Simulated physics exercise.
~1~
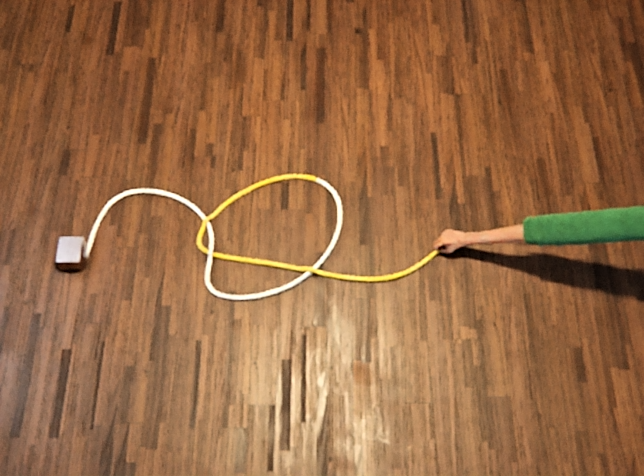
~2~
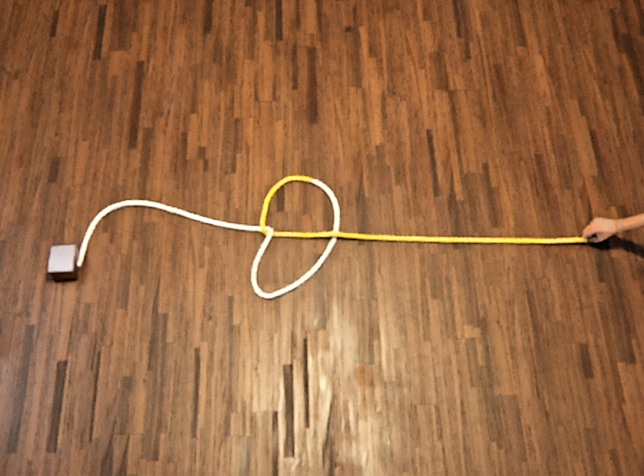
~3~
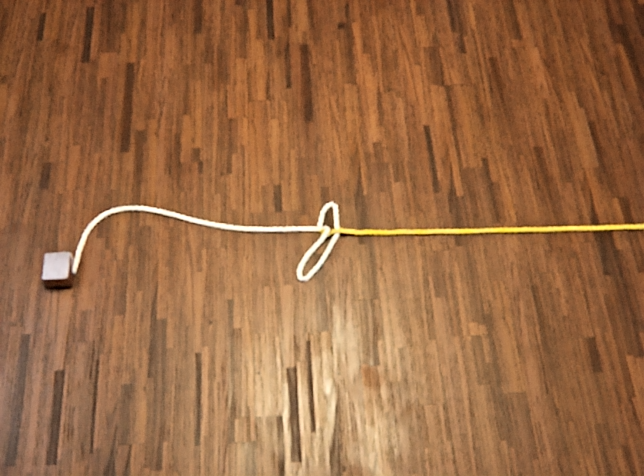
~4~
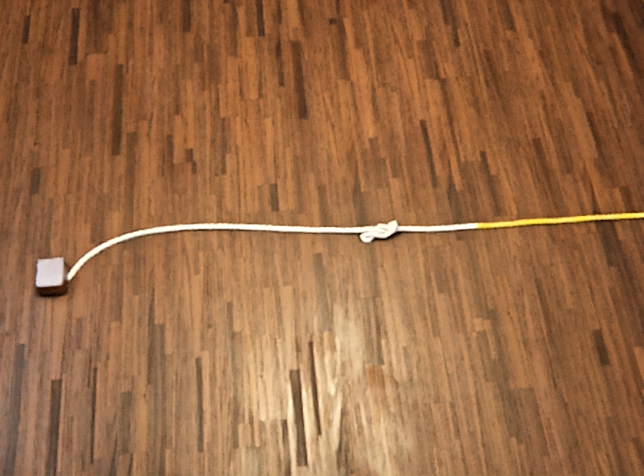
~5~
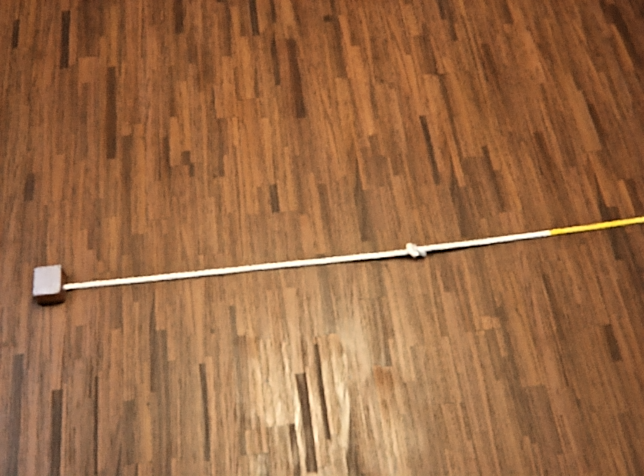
A looped white and yellow rope, fixed to a small block on a wooden floor, was pulled to the right by a hand in a green sleeve, and its loops shrank until they tightened into a small knot along the straightened rope.
